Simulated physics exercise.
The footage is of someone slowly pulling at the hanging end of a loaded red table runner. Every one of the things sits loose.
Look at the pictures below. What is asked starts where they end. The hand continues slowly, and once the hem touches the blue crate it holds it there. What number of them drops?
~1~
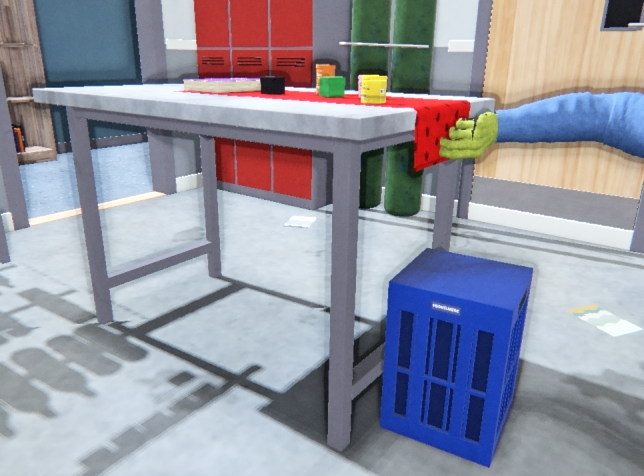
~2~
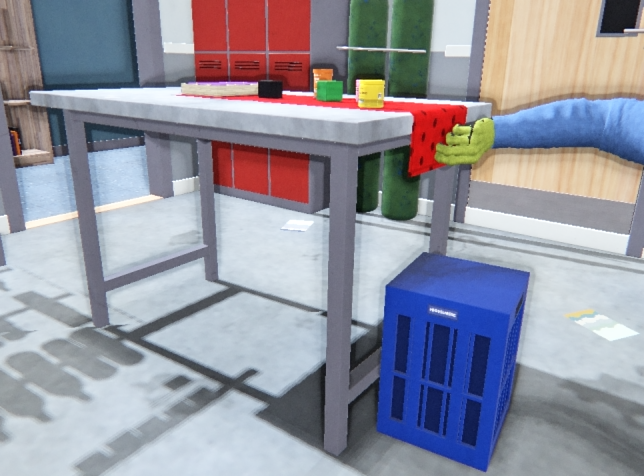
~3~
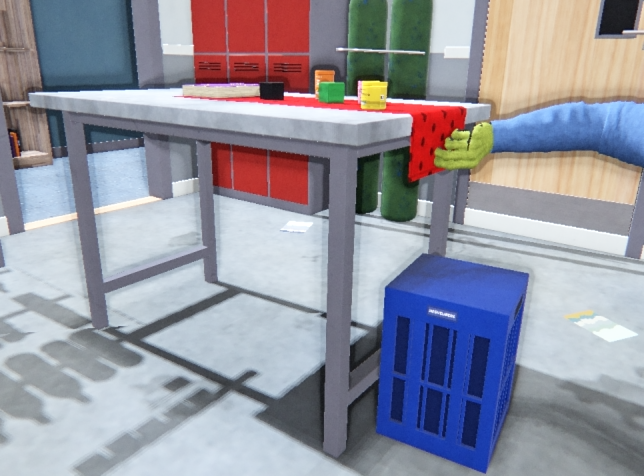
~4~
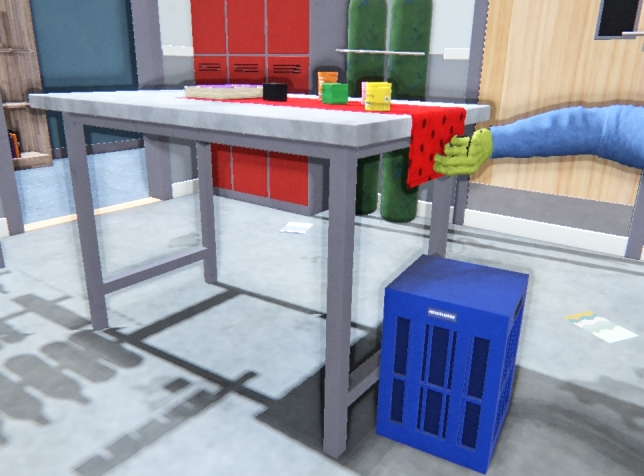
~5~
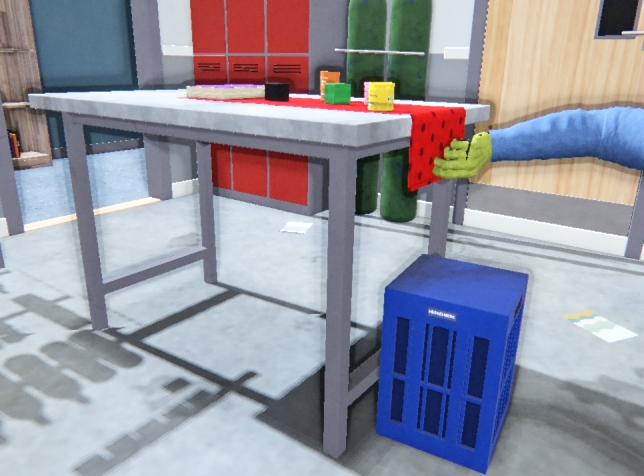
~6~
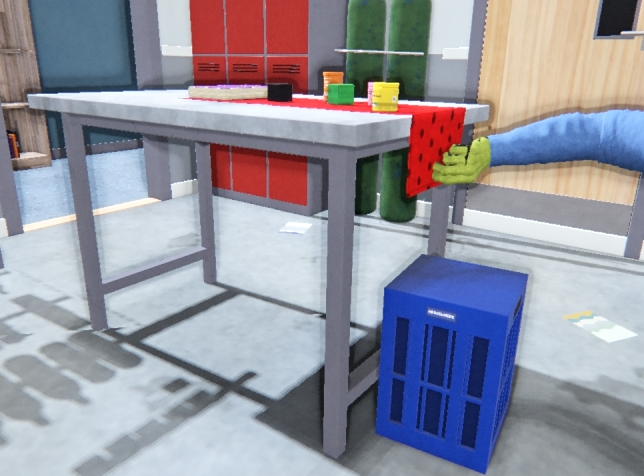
The tally of things that come off will be two.
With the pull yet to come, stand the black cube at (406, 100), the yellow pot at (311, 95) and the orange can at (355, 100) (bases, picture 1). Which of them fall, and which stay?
The black cube is lost, the yellow pot stays aboard, the orange can is lost.
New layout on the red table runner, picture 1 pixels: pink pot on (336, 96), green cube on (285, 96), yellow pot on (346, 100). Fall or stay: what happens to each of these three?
The pink pot keeps its place on top; the green cube stays on; the yellow pot falls.
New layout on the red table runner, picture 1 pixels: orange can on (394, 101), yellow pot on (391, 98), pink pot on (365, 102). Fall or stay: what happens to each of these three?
Note - orange can lost, yellow pot lost, pink pot lost.
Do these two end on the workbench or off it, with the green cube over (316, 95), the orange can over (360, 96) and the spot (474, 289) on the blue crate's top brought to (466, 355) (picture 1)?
Well, the green cube is dislodged, and the orange can is dislodged.
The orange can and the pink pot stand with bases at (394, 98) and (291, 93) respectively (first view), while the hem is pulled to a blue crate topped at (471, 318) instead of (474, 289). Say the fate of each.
Observed: Orange can departs; pink pot remains seated.
Early on, hem near (432, 233); yellow pot gone.
Midway, hem on the crate; yellow pot and pink pot gone.
Finally, hem on the crate; yellow pot and pink pot gone. The workbench loses two.
